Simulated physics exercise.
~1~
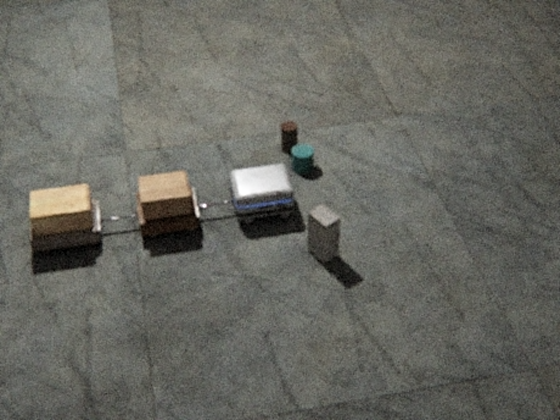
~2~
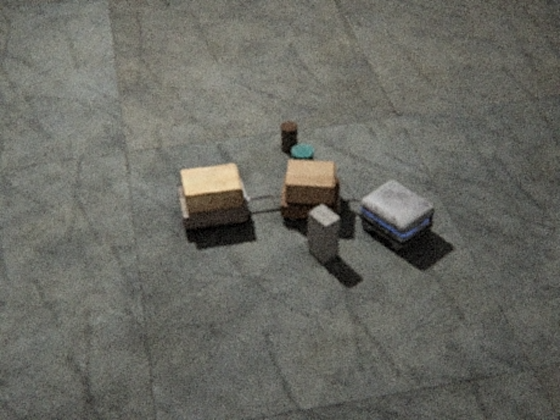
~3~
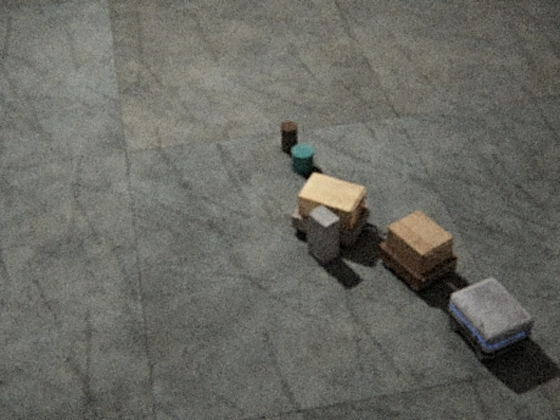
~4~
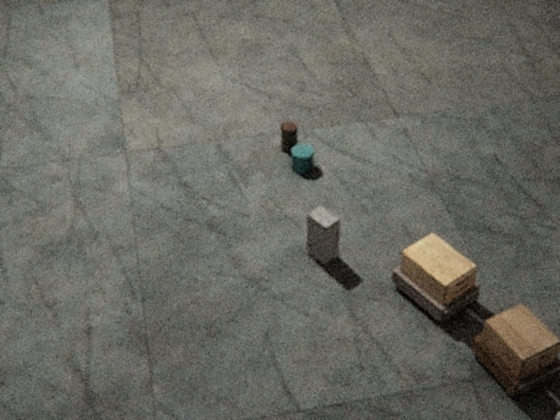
On a grey stone floor, a small tug pulls two loaded carts right past a motionless white box.
